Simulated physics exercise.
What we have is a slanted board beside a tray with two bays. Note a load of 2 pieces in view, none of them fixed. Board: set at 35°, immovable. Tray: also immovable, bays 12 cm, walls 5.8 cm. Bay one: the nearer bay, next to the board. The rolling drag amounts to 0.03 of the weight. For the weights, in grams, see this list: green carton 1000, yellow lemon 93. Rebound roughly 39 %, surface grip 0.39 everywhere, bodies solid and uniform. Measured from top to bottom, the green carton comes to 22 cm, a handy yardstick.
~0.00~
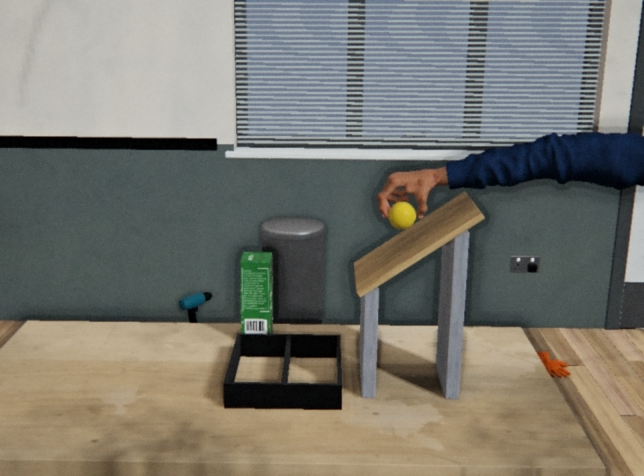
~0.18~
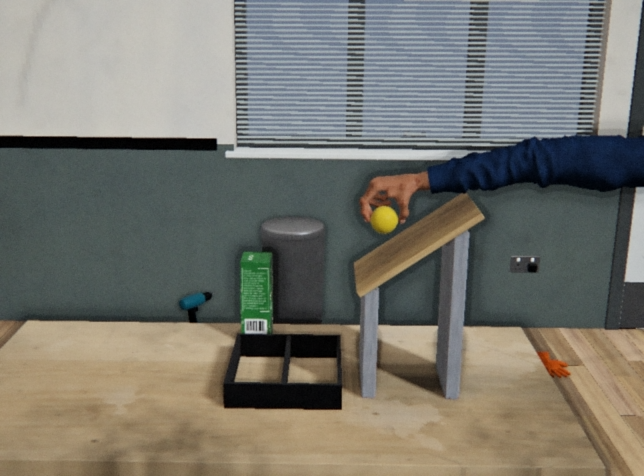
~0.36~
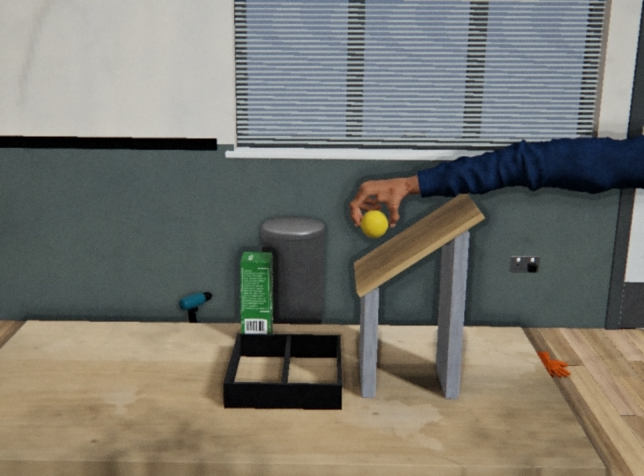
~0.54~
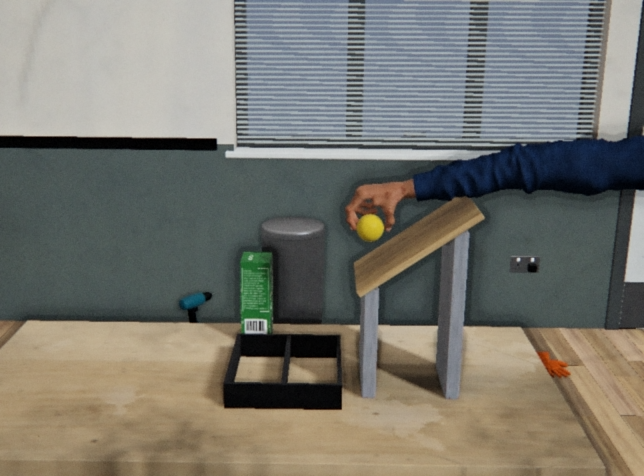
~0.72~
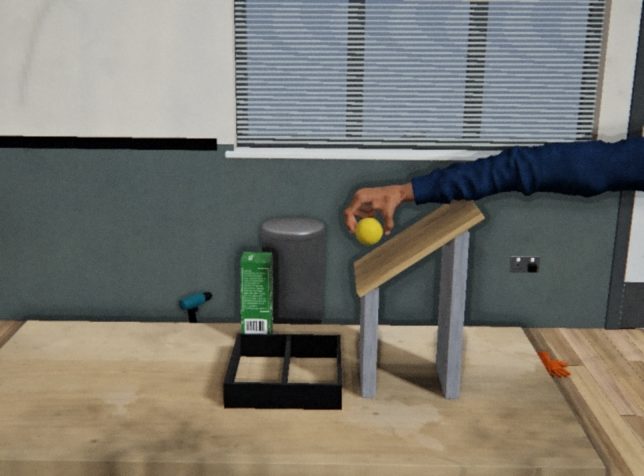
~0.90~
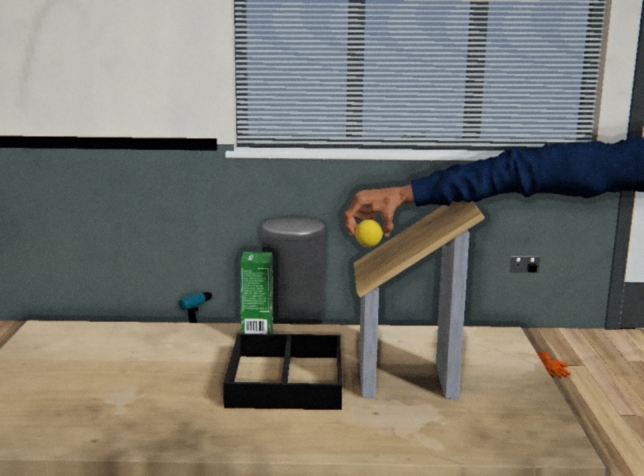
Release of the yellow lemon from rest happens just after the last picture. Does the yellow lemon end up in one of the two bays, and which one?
It is left in the proximal bin.
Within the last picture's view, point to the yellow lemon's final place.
It settles at around (309, 369).
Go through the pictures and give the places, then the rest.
In the first frame, 8 cm still to go; yellow lemon (402, 216); green carton (257, 297).
In the second frame, 4 cm still to go; yellow lemon (384, 220); green carton (257, 297).
In the third frame, 2 cm still to go; yellow lemon (374, 224); green carton (257, 297).
In the fourth frame, 1 cm still to go; yellow lemon (370, 228); green carton (257, 297).
Held still over the board; yellow lemon (369, 231); green carton (257, 297), in the fifth frame.
Held still over the board; yellow lemon (369, 233); green carton (257, 297), in the sixth frame.
After 1.20 s, yellow lemon near (343, 269).
After 1.30 s, yellow lemon near (314, 316).
After 1.40 s, it is in the nearer bay; yellow lemon near (312, 367).
After 1.50 s, it is in the nearer bay; yellow lemon near (321, 366).
At rest (2.3 s), it is in the nearer bay; green carton in place, give or take 4 cm. Seen from the same camera at the end, yellow lemon near (309, 370).
